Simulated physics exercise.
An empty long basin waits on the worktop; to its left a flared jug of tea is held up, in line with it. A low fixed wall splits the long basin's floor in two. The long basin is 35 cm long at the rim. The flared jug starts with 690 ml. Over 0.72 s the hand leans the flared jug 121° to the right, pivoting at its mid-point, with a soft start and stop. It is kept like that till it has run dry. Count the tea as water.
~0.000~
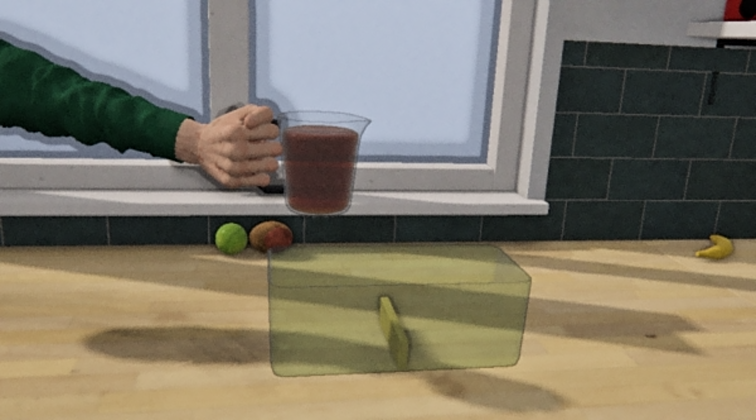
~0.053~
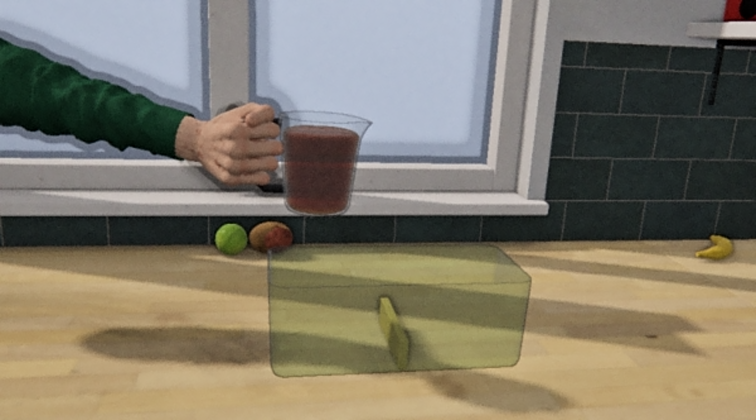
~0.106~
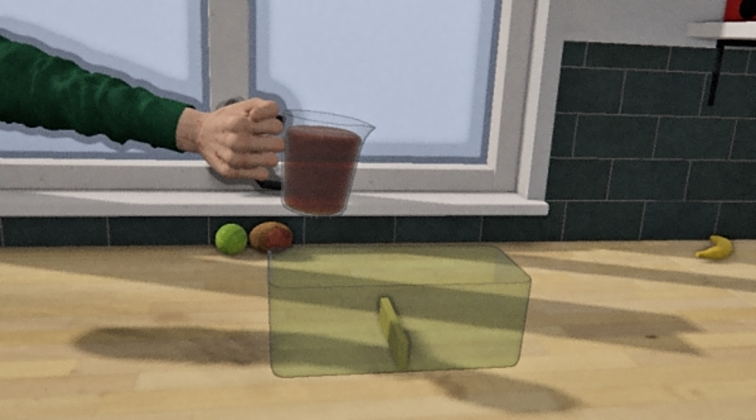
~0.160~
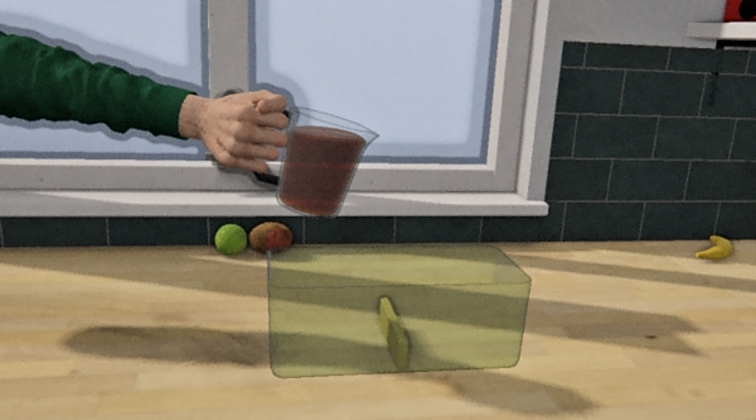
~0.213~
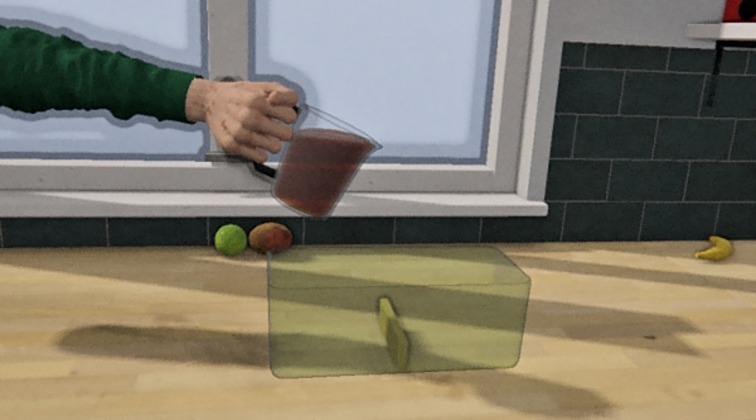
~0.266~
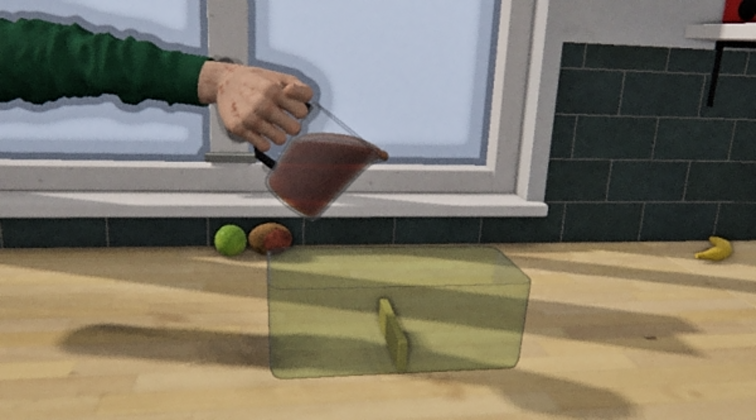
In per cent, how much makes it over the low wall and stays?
The far part has some 63 per cent.
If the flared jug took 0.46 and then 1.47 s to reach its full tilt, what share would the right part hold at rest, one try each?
In turn about 45 and 80 per cent.
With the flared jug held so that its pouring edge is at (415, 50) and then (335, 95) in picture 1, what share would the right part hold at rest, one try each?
In turn about 80 and 20 per cent.
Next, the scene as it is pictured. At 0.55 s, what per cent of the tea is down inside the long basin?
About 28 per cent.
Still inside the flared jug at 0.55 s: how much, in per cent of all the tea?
Near 44 in a hundred.
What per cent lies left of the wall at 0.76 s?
Near 28 in a hundred.
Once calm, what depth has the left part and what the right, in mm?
Some 10 mm on the left and 18 mm on the right.
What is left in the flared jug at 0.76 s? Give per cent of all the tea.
Some 3 per cent.
After 0.55 s the tilt is 105° and 44 per cent is still to pour, 1 is left of the wall and 28 right of it.
After 0.76 s the tilt is 121° and 3 per cent is still to pour, 28 is left of the wall and 62 right of it.
After 0.98 s the tilt is 121° and 0 per cent is still to pour, 35 is left of the wall and 63 right of it.
After 1.22 s the tilt is 121° and 0 per cent is still to pour, 35 is left of the wall and 63 right of it.
In the end 35 per cent lies left of the wall, 63 right of it and 1 outside.
